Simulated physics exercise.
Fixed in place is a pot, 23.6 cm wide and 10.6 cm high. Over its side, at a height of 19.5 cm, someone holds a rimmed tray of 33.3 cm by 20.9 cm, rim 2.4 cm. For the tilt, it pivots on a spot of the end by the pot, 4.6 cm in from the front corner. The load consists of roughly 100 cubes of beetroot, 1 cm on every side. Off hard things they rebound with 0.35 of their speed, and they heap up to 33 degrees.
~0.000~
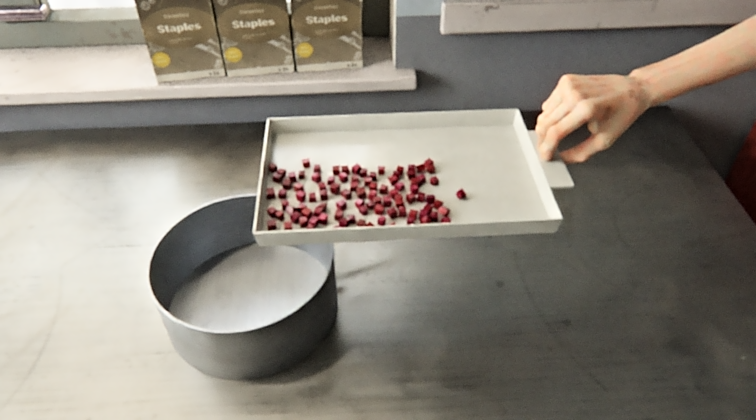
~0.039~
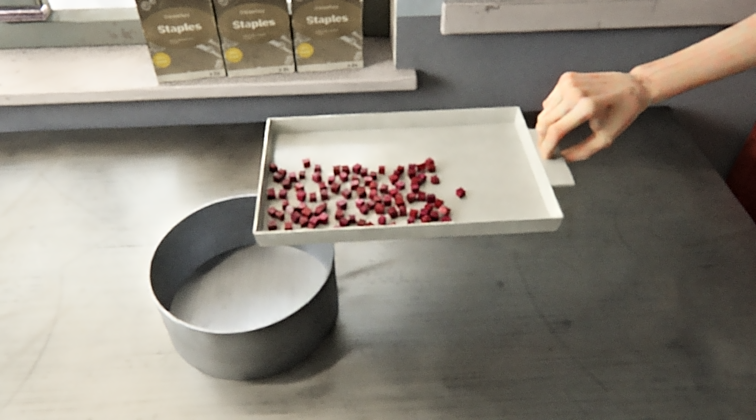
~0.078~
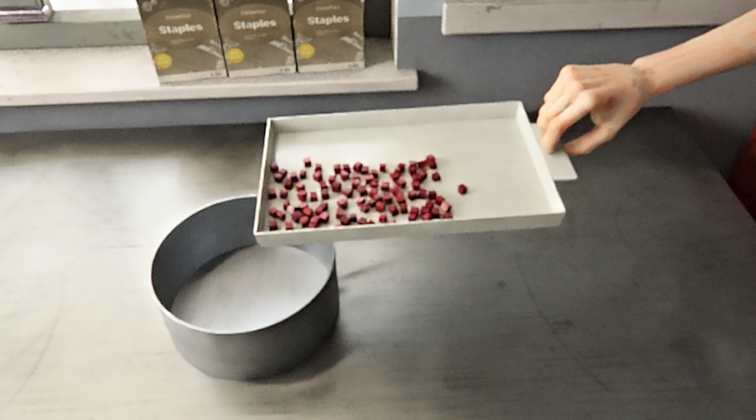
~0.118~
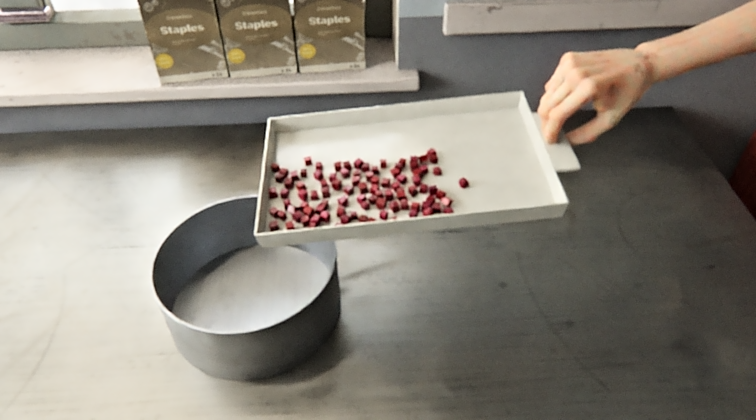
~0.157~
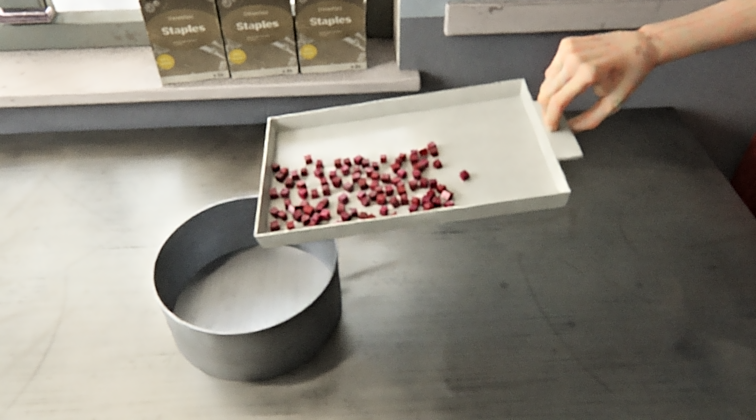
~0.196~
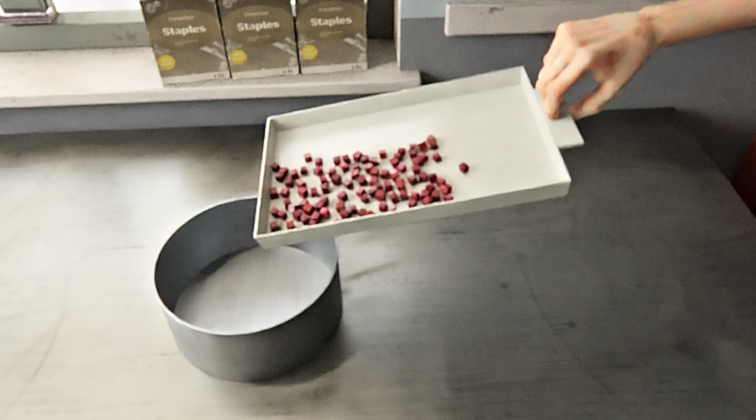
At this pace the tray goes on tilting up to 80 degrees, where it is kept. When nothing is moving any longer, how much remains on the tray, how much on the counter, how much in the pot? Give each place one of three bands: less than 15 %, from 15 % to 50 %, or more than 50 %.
Tray: Most likely the lion's share ends up there; counter: Most likely a tiny share ends up there; pot: Most likely a good portion ends up there.
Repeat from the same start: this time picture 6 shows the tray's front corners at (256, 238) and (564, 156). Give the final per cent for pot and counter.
Pot 75, counter 0.
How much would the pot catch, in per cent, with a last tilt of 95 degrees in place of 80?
It would be near 90 per cent.
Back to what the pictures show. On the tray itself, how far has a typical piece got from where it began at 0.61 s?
I'd say close to 3 centimetres.
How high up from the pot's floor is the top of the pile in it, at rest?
Measured height: Approx. 1.0 cm.
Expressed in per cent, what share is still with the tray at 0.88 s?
Estimate: Near 90 in a hundred.
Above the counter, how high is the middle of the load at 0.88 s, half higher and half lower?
Roughly 22 cm.
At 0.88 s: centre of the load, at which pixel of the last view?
(261, 205), roughly.
After 0.61 s, tilt 44 degrees; the tray holds 100 %, the pot 0 %.
Then, at 0.88 s, tilt 66 degrees; the tray holds 90 %, the pot 0 %.
After 1.26 s, tilt 80 degrees; the tray holds 75 %, the pot 25 %.
By 2.3 s all is still; tray 75 %, counter 0 %, pot 25 %.
